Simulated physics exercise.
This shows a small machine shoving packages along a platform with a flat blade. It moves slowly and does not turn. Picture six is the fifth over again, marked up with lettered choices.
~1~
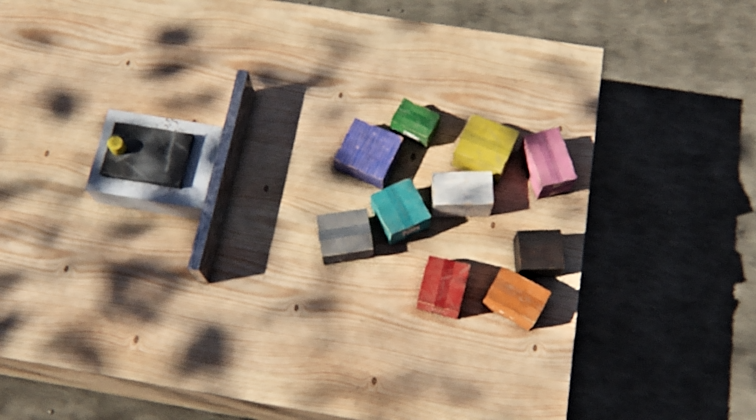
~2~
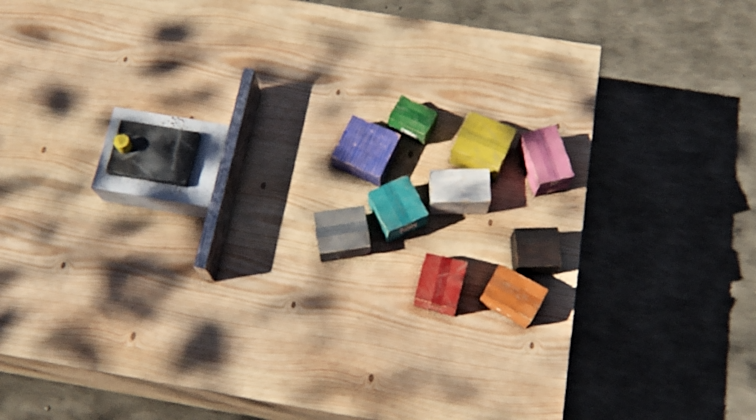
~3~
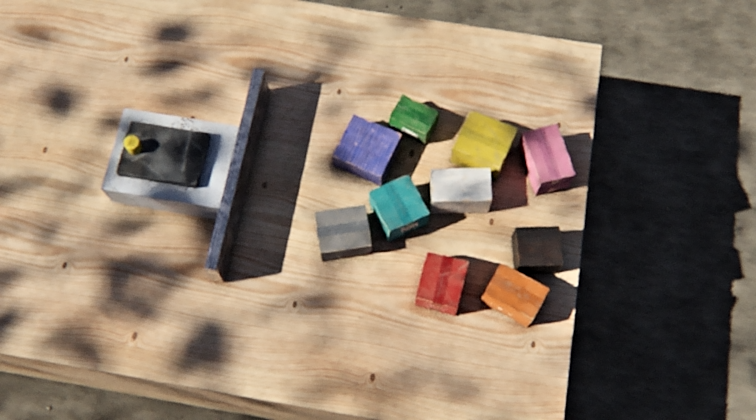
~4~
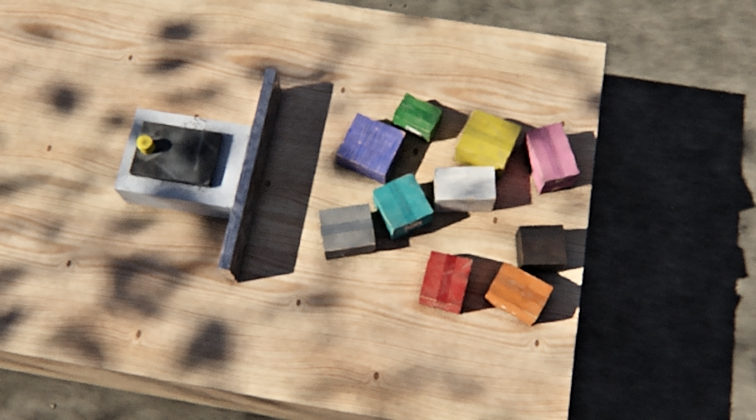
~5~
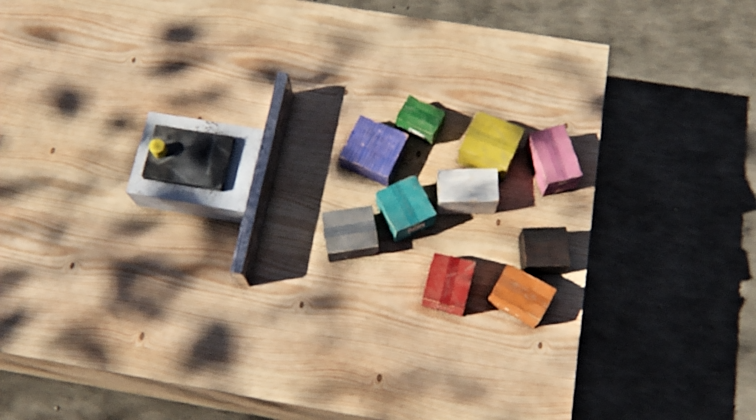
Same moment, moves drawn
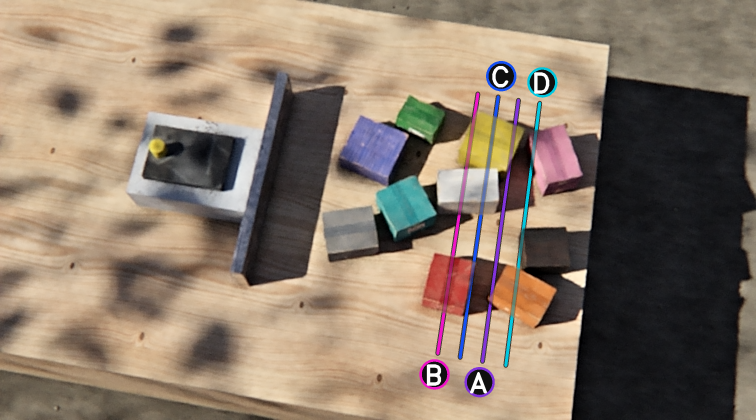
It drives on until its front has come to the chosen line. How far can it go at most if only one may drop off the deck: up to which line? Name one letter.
No second one falls up to B.
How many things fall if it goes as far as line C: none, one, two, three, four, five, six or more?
By then, two.
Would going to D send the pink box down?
By then, yes.
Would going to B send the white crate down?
By then, no.
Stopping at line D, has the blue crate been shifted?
Yes.
On the marked copy, A at (501, 224); B at (459, 217); C at (480, 221); D at (524, 228).
Taking B. A third of the way, robot (264, 169); grey box (359, 238); blue crate (379, 150).
Two thirds of the way, robot (335, 181); white crate (495, 188); yellow box (498, 146).
When it is over, robot (389, 189); pink box (597, 165); orange box (573, 311); none fallen.
As for the rest, A drops two; C drops two; D drops five.
